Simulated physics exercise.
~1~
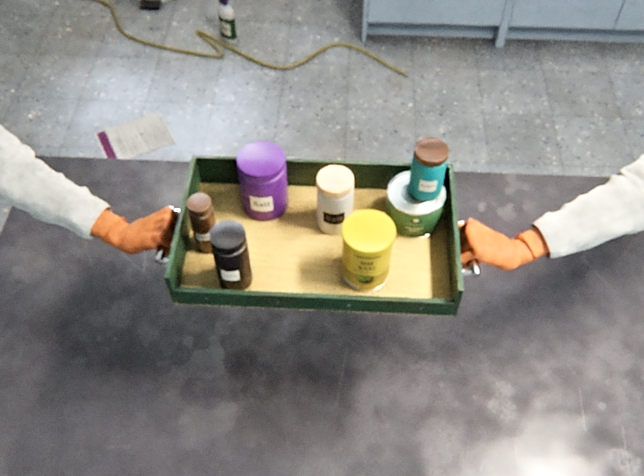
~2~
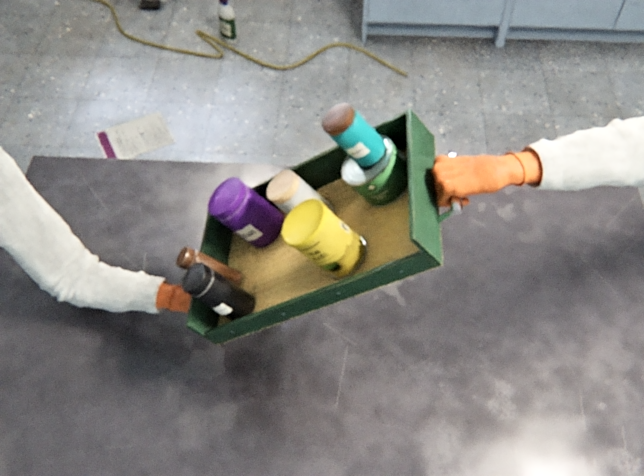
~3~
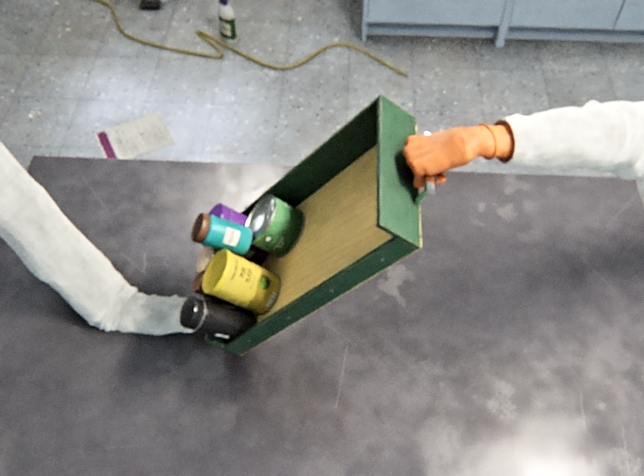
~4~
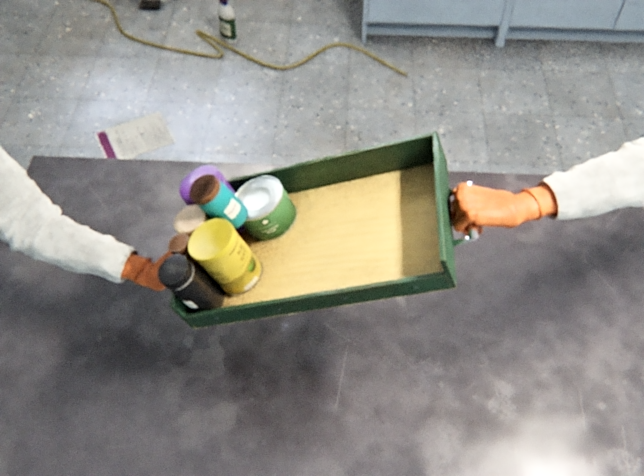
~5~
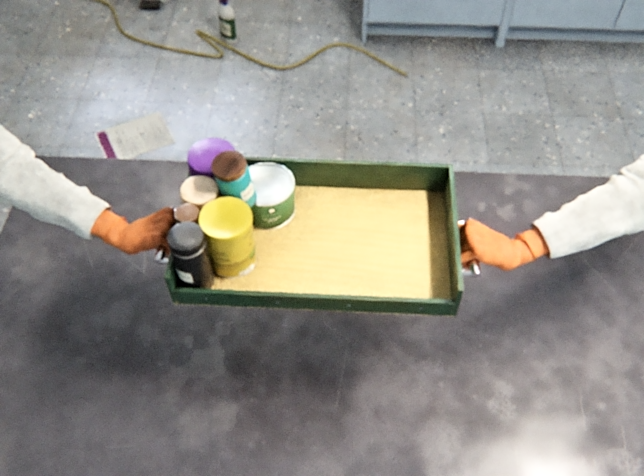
On a dark tabletop in a workshop-like room, two orange-gloved hands tilted an open green crate steeply down to the left, sending its jars and tins sliding together at that end, then leveled it again with everything still inside, crowded on the left.
